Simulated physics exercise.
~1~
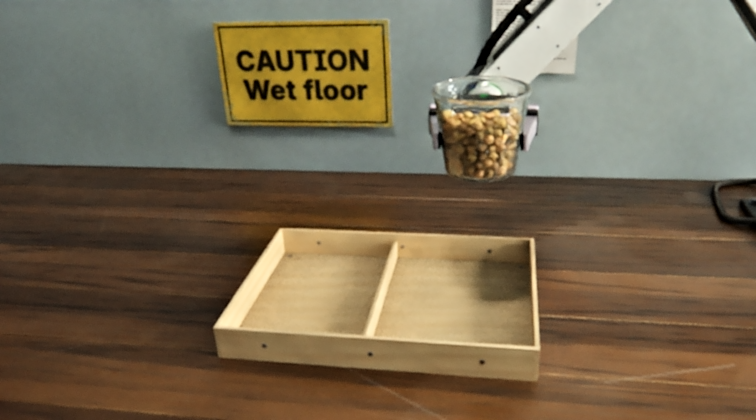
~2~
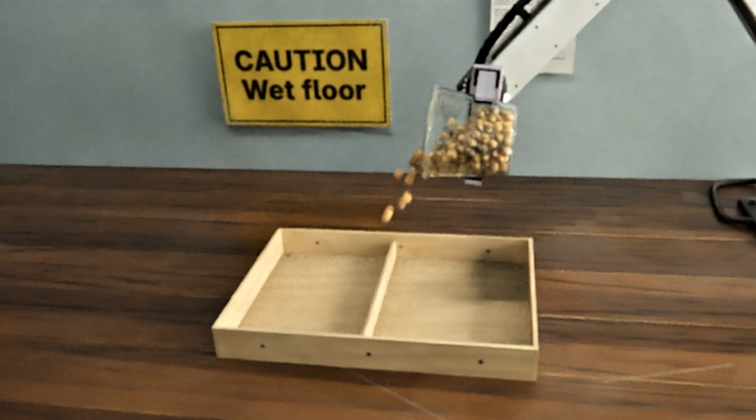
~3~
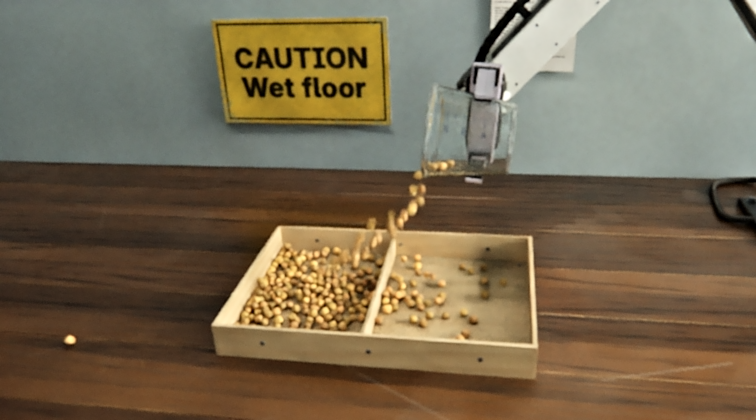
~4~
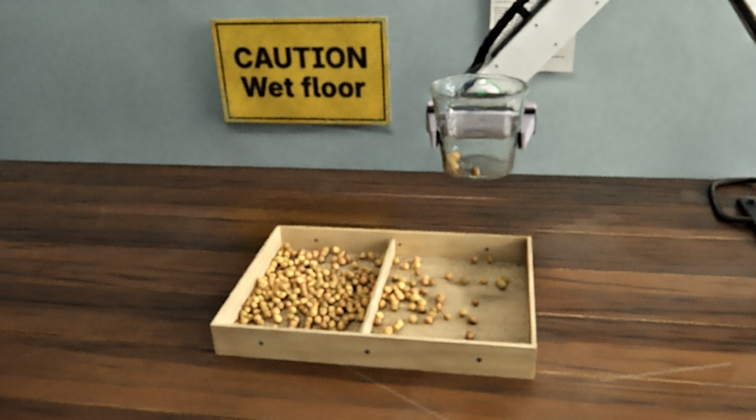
A dark wooden tabletop stands before a grey-blue wall with a yellow caution sign about a wet floor, seen from the front and slightly above. A pale wooden tray divided by a cross wall rests on the table, and a white robot arm at the upper right holds a clear beaker of tan chickpeas. The arm tips the beaker to the left, and chickpeas spill out. They pile thickly in the left section, while fewer scatter across the right one, and one lands on the table at left. Finally the arm turns the beaker upright with a few chickpeas still inside.
